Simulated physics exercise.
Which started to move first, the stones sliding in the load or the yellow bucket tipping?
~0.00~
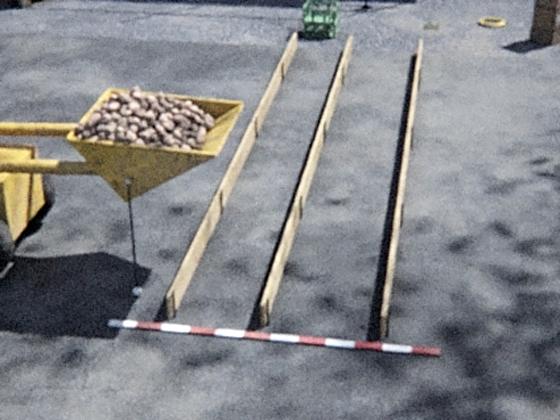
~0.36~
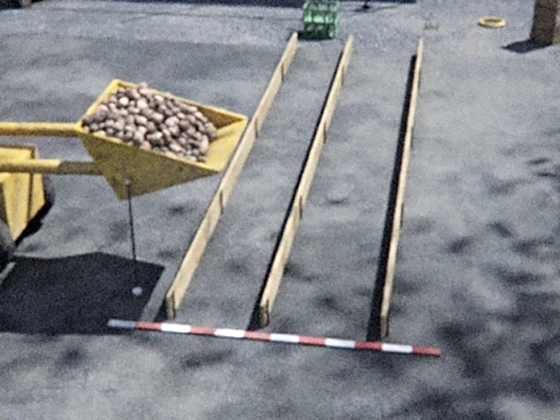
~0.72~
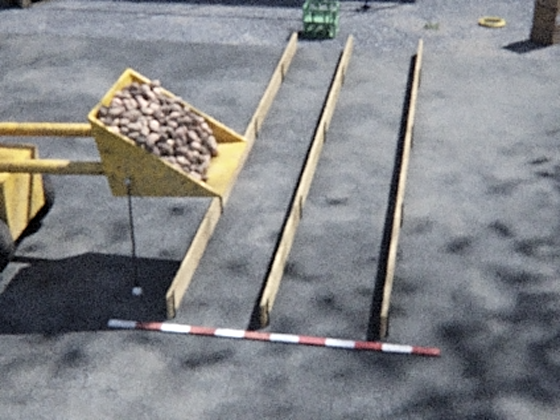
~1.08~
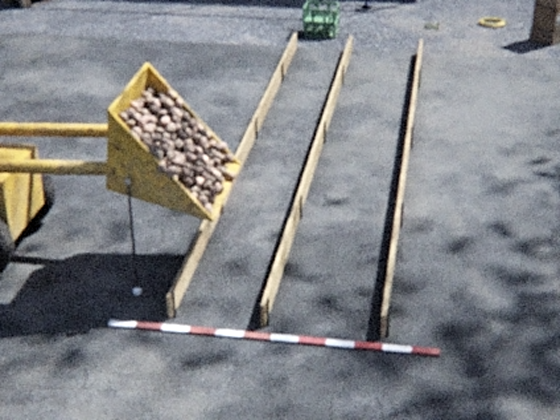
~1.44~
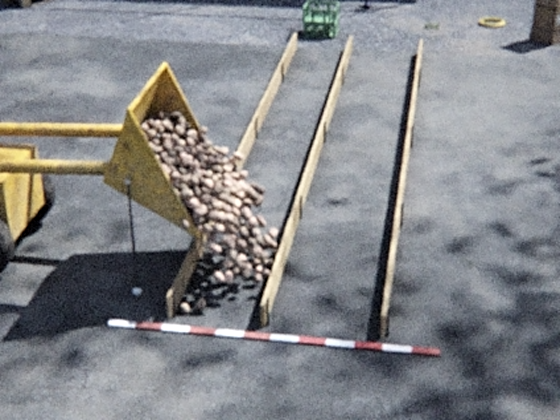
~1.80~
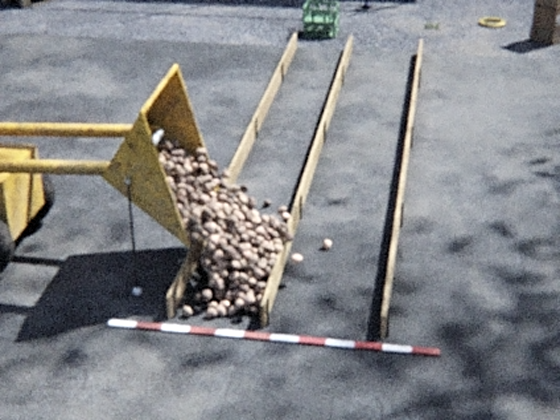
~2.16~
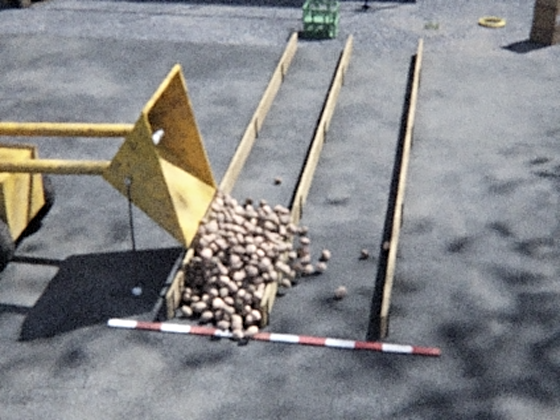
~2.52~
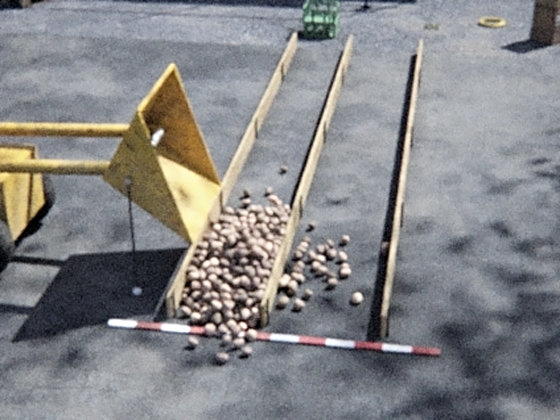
The yellow bucket started tipping first, and the stones began to slide toward its lip only once it was tilted more steeply.
